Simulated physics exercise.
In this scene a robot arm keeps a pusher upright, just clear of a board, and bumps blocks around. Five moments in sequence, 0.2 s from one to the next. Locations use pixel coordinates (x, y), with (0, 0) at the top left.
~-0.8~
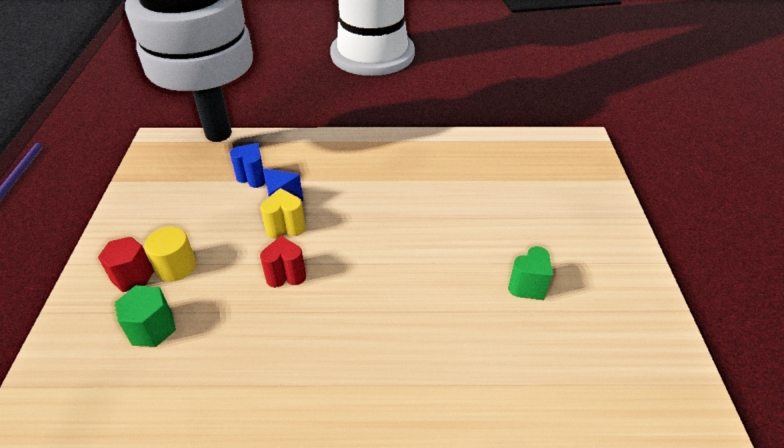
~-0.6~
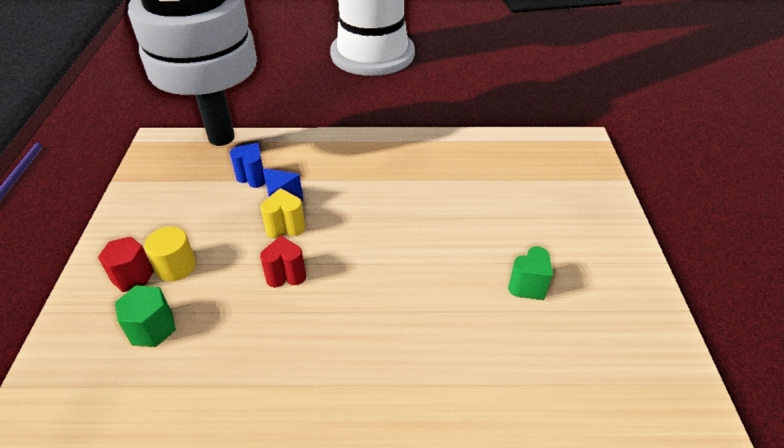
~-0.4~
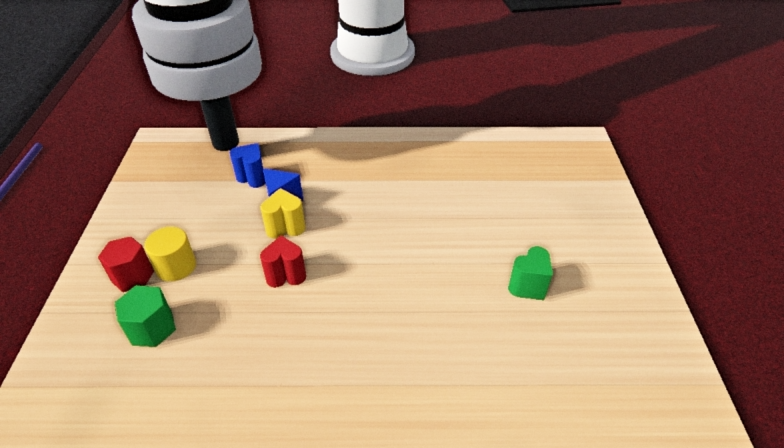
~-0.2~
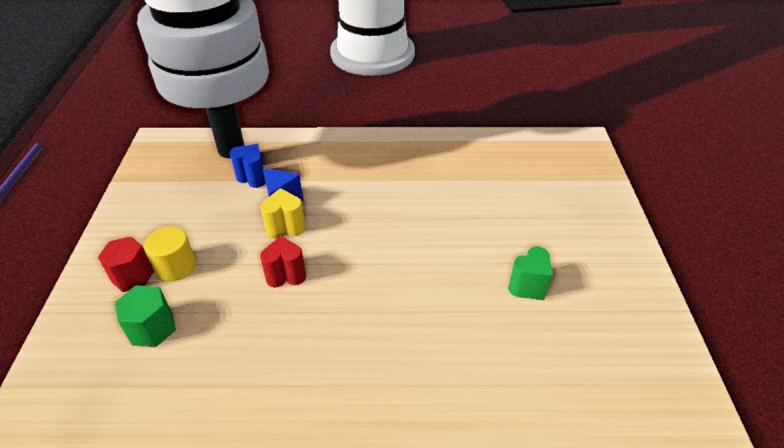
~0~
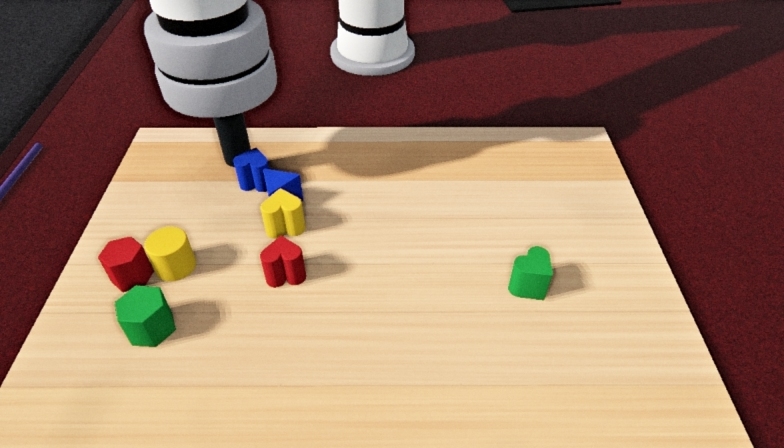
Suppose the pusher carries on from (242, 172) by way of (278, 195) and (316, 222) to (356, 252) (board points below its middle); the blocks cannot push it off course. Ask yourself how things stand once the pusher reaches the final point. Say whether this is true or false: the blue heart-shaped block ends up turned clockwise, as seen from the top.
This is false.
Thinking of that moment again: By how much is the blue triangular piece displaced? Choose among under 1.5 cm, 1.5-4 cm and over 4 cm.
I reckon it covers more than 4 cm.
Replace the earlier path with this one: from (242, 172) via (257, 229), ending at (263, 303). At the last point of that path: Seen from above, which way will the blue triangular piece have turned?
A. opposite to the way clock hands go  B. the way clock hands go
(B)
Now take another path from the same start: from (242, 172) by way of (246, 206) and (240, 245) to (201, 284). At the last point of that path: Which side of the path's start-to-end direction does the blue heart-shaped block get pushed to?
With start-to-end as forward, it shifts left.
The first path, step by step. One third of the way, pusher (276, 183); blue heart-shaped block (292, 181); blue triangular piece (298, 201), turned 10° clockwise; yellow heart-shaped block (296, 224), turned 20° clockwise.
Two thirds of the way, pusher (315, 210); blue heart-shaped block (342, 192), turned 55° anticlockwise; blue triangular piece (329, 214), turned 100° clockwise; yellow heart-shaped block (302, 232), turned 50° clockwise.
At the end, pusher (355, 240); blue heart-shaped block (353, 195), turned 95° anticlockwise; blue triangular piece (360, 247), turned 100° clockwise; yellow heart-shaped block (302, 232), turned 50° clockwise; red heart-shaped block unmoved.
